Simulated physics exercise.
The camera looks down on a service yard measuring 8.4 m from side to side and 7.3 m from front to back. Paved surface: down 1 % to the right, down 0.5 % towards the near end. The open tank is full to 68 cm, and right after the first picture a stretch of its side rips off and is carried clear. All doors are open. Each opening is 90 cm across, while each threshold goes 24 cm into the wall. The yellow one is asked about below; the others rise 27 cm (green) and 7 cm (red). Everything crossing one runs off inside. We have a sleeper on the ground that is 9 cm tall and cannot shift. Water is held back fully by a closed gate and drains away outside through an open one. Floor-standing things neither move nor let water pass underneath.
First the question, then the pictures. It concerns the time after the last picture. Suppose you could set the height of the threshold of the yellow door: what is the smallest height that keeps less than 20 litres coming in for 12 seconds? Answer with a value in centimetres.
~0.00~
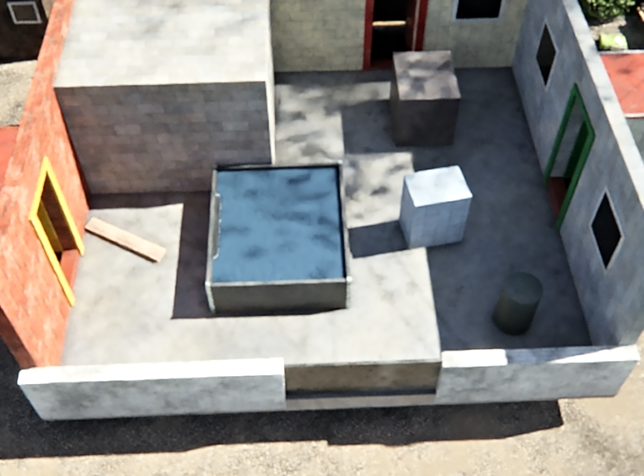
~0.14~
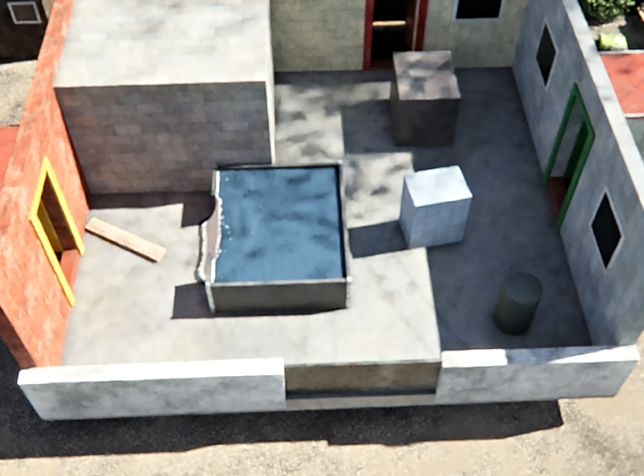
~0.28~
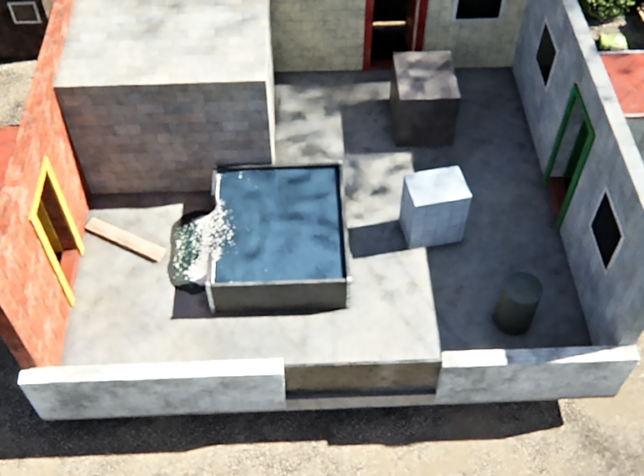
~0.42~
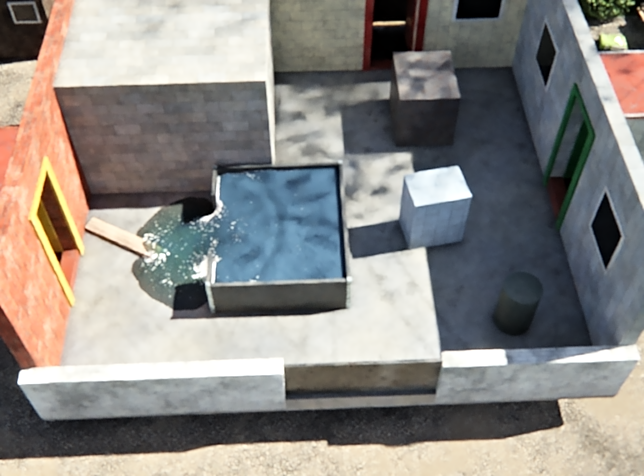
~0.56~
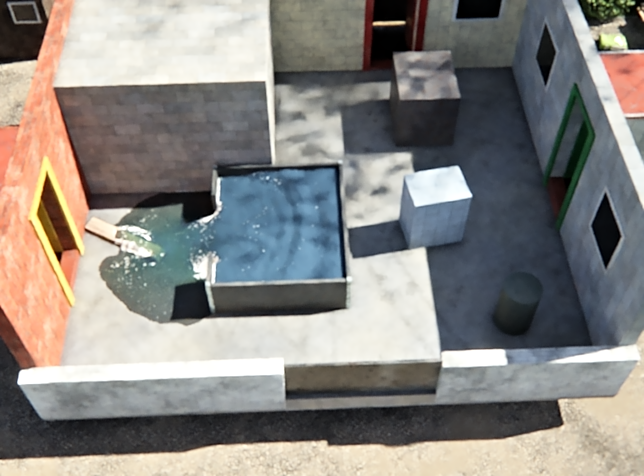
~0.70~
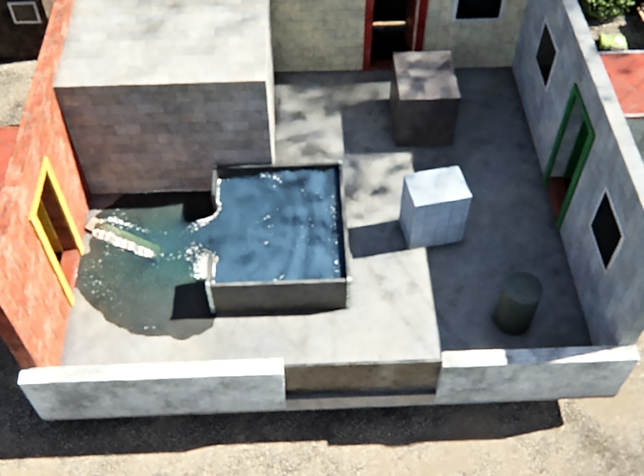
The smallest such height is close to 29 cm.
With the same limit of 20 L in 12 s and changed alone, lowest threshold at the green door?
The green door needs around 6.5 cm.
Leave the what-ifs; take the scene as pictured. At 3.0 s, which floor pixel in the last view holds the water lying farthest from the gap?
Look about (55, 393) in the last picture.
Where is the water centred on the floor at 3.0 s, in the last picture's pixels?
I'd say around (212, 261).
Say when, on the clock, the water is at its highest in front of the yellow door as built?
Peak time: Around 2.0 s.
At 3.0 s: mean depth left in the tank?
I'd put it near 34 cm.
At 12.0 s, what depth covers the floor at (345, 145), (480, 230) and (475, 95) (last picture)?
Depth: About 3, 5, 10 cm.
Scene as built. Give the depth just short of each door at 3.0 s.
Green 0, yellow 25, red 0 cm.
After 1.4 s water covers 20 % of the floor, deepest (54 cm) near (99, 210); 34 cm at the yellow door, 22 litres in over its 18 cm threshold.
After 3.0 s water covers 25 % of the floor, deepest (39 cm) near (55, 393); 25 cm at the yellow door, 128 litres in over its 18 cm threshold.
After 12.0 s water covers 85 % of the floor, deepest (17 cm) near (595, 374); 11 cm at the yellow door, 157 litres in over its 18 cm threshold.
At the yellow door as built, the water arrived by 0.7 s and peaked near 35 cm at 2.0 s.
With a threshold of 25 cm, 52 litres would have come in within the 12 s; with 34 cm, 2 litres. So under 20 litres takes about 29 cm.
